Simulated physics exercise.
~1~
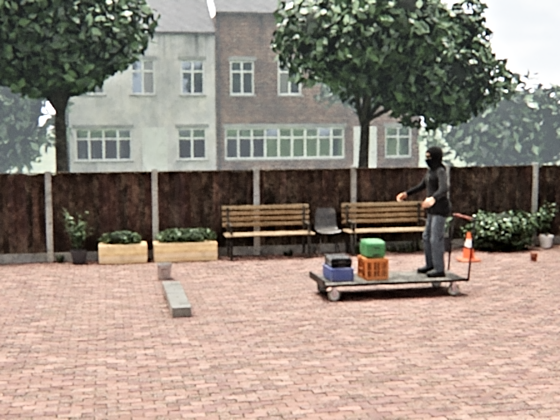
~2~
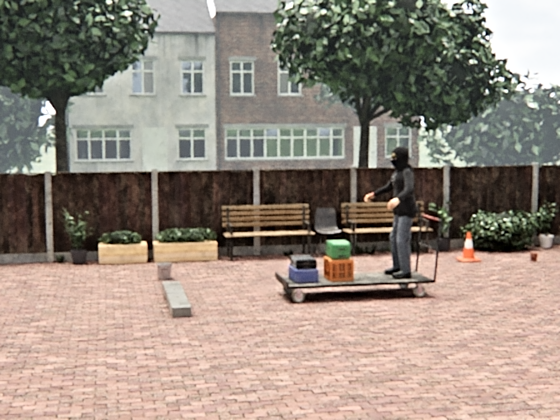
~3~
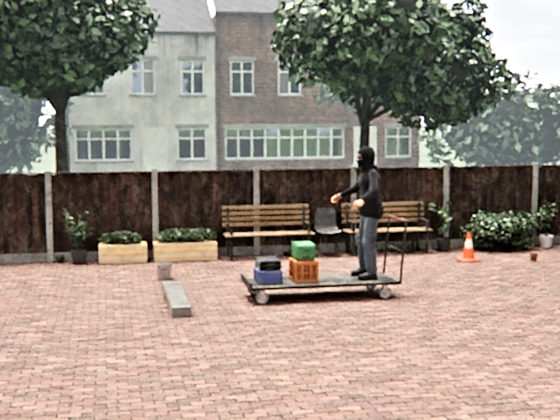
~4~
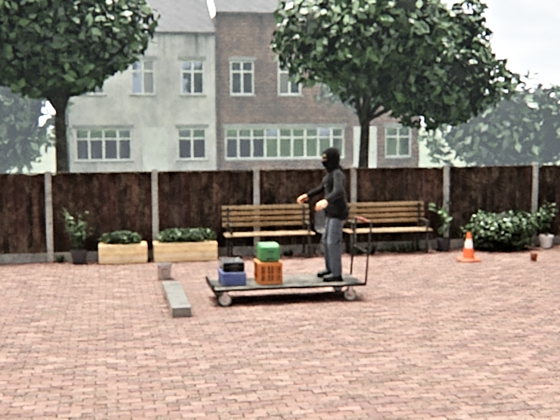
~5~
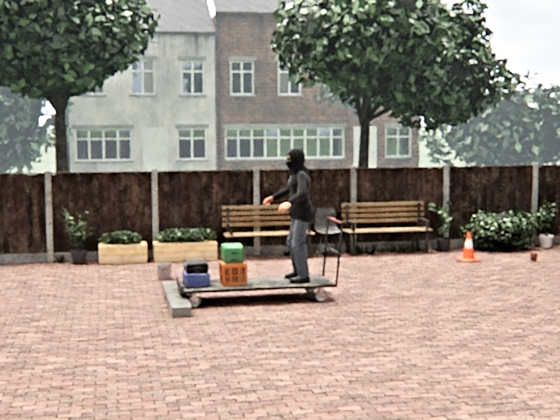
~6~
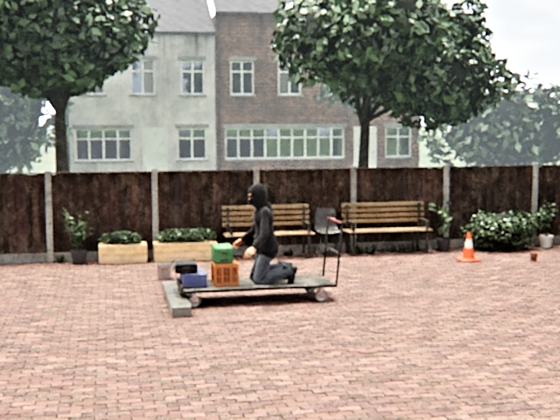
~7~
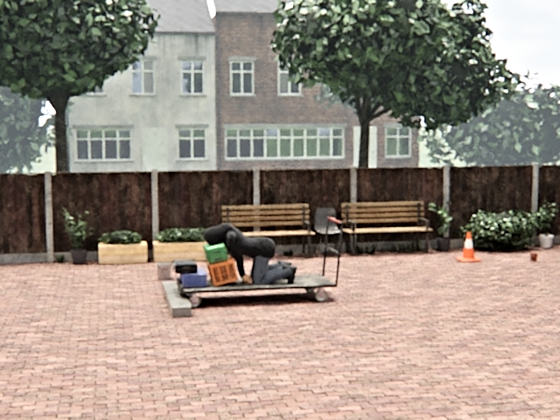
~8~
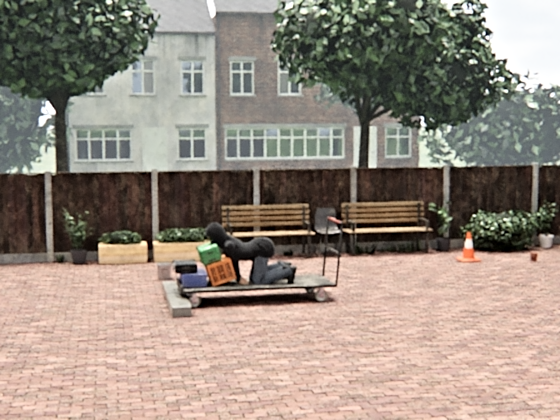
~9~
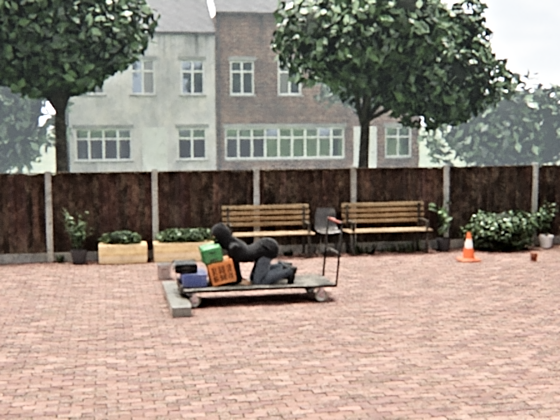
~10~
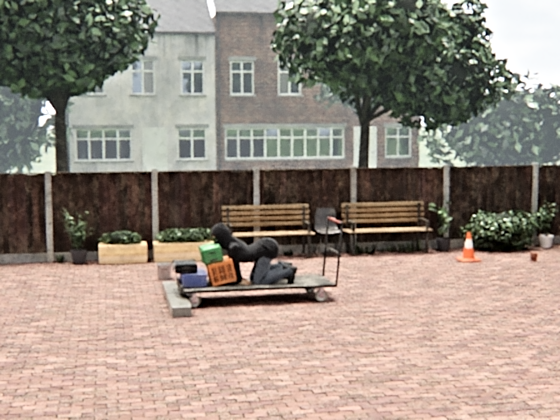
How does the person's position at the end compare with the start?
At the start the person was standing upright on the trolley on the right side of the yard, near the orange cone. By the end they were farther left and lower down, kneeling bent forward against the crates by the kerb.
